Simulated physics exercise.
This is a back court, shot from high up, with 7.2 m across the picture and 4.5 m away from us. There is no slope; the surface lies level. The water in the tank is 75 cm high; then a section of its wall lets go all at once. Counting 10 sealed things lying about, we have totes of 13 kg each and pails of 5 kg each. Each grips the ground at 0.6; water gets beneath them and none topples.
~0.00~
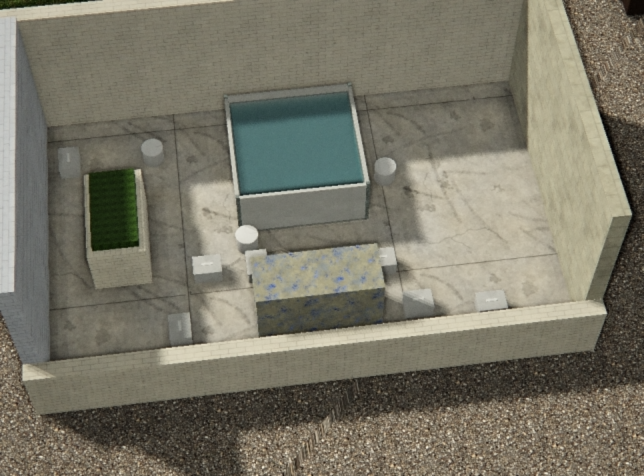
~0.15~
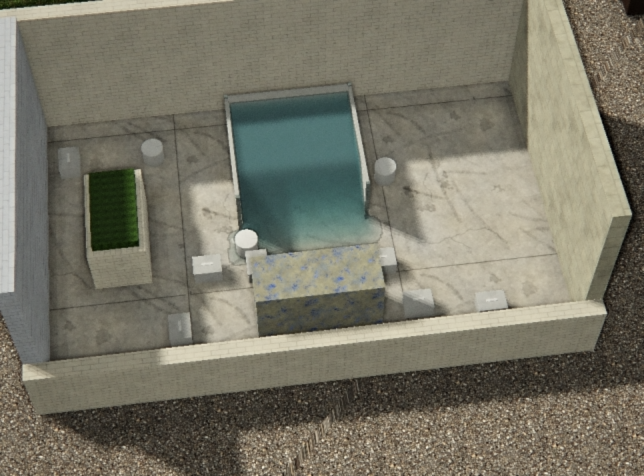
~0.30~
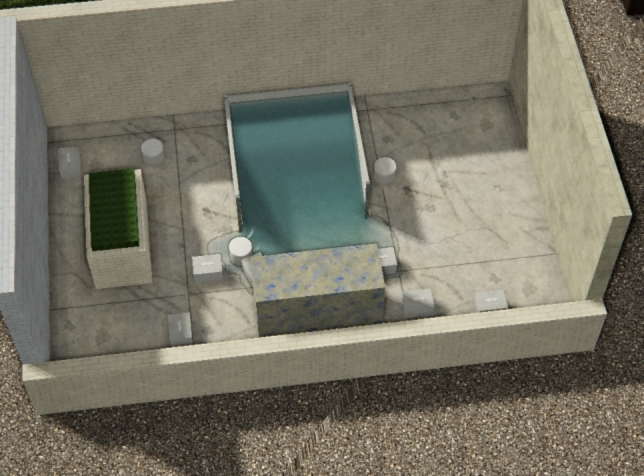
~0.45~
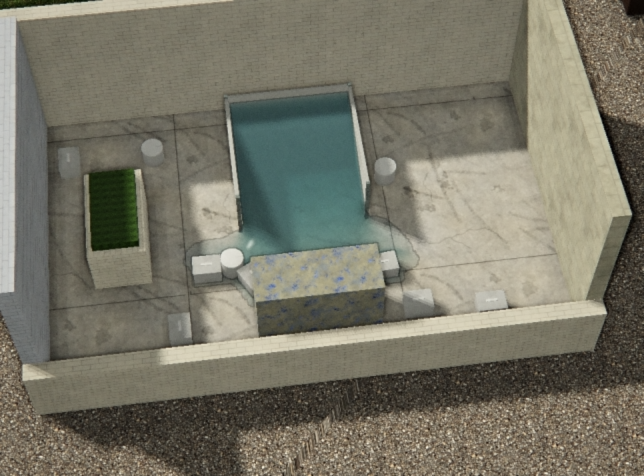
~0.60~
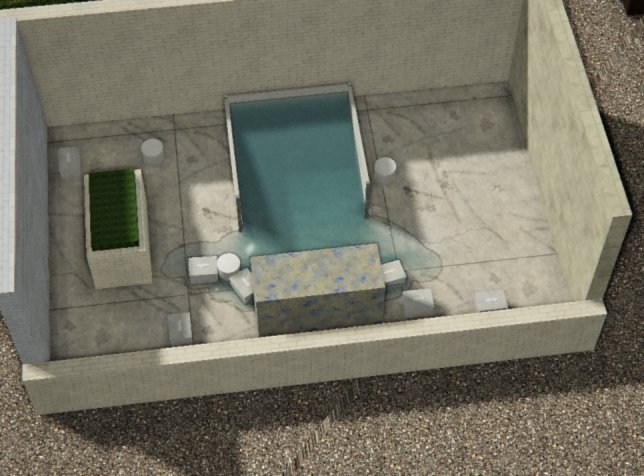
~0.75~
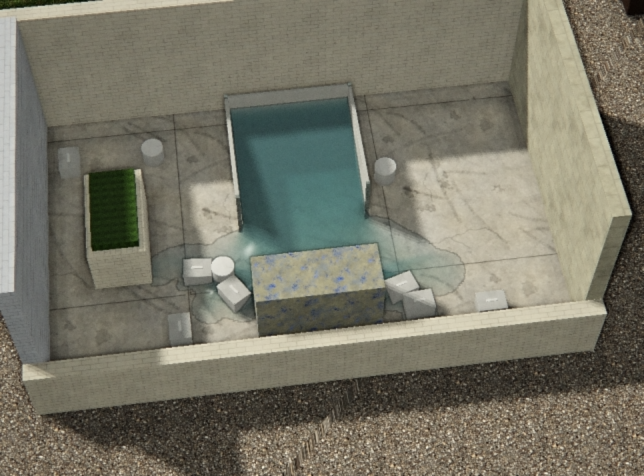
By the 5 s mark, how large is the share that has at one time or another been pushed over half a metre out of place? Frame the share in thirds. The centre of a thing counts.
Highest of the three bands.
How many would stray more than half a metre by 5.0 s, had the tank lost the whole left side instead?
Then 6 of them would.
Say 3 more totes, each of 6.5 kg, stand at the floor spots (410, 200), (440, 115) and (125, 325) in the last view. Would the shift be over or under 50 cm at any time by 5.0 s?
First falls shy, second exceeds it, third exceeds it.
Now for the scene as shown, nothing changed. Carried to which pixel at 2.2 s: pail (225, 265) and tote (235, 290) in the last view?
First one near (56, 322), second near (80, 350).
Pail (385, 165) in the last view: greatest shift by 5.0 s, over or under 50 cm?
Within it.
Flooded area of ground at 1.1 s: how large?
Somewhere about 10.5 m2, give or take.
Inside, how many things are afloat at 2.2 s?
Count at that moment: 5.
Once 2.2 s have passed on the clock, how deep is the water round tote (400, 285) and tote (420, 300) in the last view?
Depth approx. 10 cm / 14 cm.
After 1.1 s 3 of 10 are over 50 cm from their spots; 1 afloat.
After 2.2 s 7 of 10 are over 50 cm from their spots; 5 afloat.
After 3.5 s 7 of 10 are over 50 cm from their spots; 6 afloat.
After 5.0 s 8 of 10 are over 50 cm from their spots, and 9 have been at some point; 5 afloat.
